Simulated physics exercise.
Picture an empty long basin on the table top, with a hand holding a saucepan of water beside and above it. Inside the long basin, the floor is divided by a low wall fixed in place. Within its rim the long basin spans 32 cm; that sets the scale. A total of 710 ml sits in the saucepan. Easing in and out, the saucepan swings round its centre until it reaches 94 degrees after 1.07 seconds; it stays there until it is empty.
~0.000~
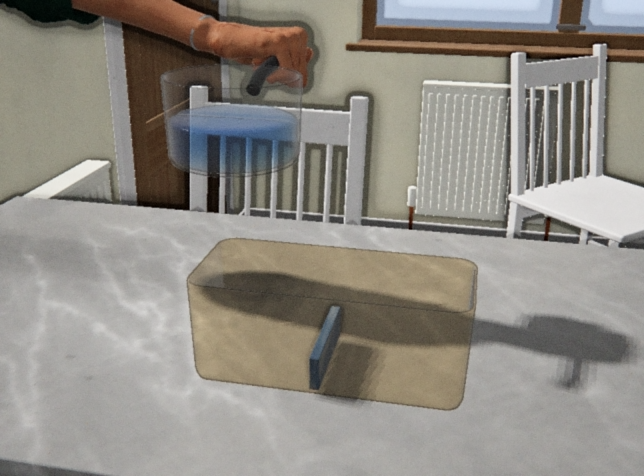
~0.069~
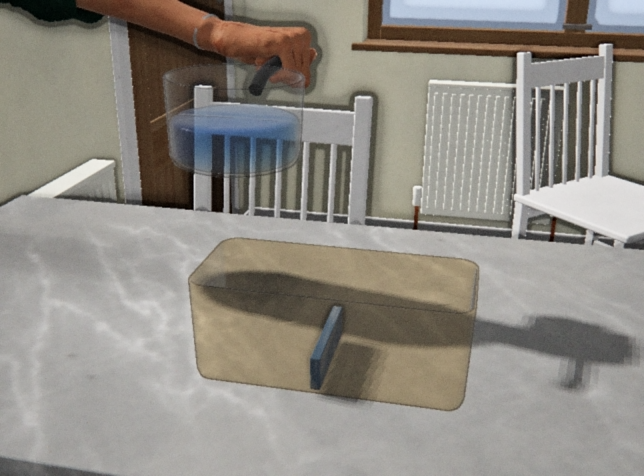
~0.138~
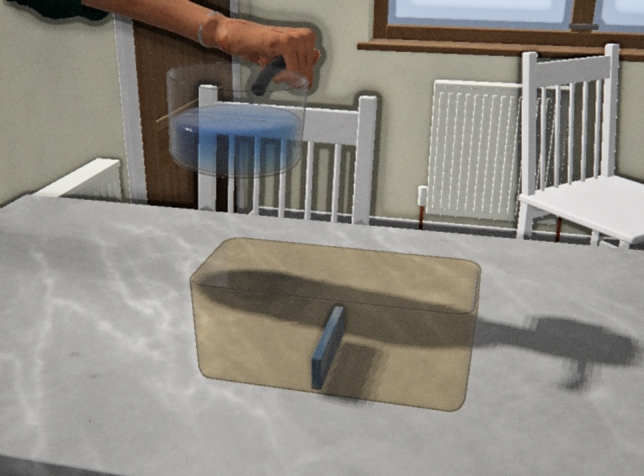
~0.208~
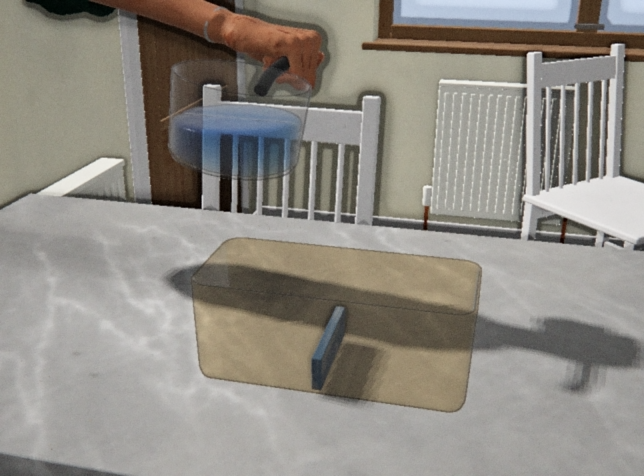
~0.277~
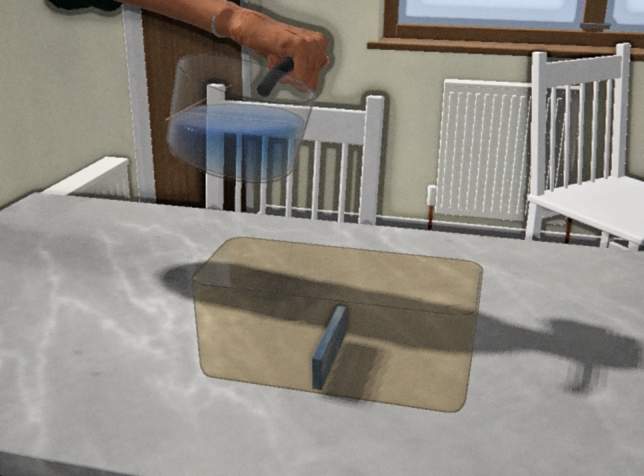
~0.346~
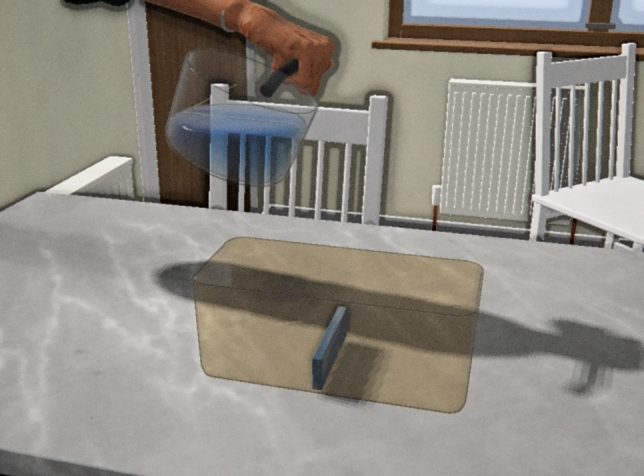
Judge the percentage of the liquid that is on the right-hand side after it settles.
My estimate is 89 %.
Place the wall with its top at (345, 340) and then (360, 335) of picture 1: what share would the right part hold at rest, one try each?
70 per cent first, 40 per cent second.
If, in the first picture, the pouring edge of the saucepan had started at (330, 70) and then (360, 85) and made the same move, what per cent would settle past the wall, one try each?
I'd say 95 percent on the first go, 95 percent on the next.
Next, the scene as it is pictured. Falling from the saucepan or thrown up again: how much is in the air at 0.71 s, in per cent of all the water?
Roughly 26 %.
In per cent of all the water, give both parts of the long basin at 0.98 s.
Around 2 on the left and around 52 on the right.
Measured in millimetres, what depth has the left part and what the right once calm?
Around 4 mm deep on the left, around 30 mm deep on the right.
Then, 0.71 s in, the tilt is 70° and 73 per cent is still to pour, 0 is left of the wall and 2 right of it.
Then, 0.98 s in, the tilt is 92° and 27 per cent is still to pour, 2 is left of the wall and 51 right of it.
Then, 1.26 s in, the tilt is 94° and 7 per cent is still to pour, 5 is left of the wall and 81 right of it.
Then, 1.57 s in, the tilt is 94° and 2 per cent is still to pour, 7 is left of the wall and 90 right of it.
Finally, 9 per cent lies left of the wall, 89 right of it and 1 outside.
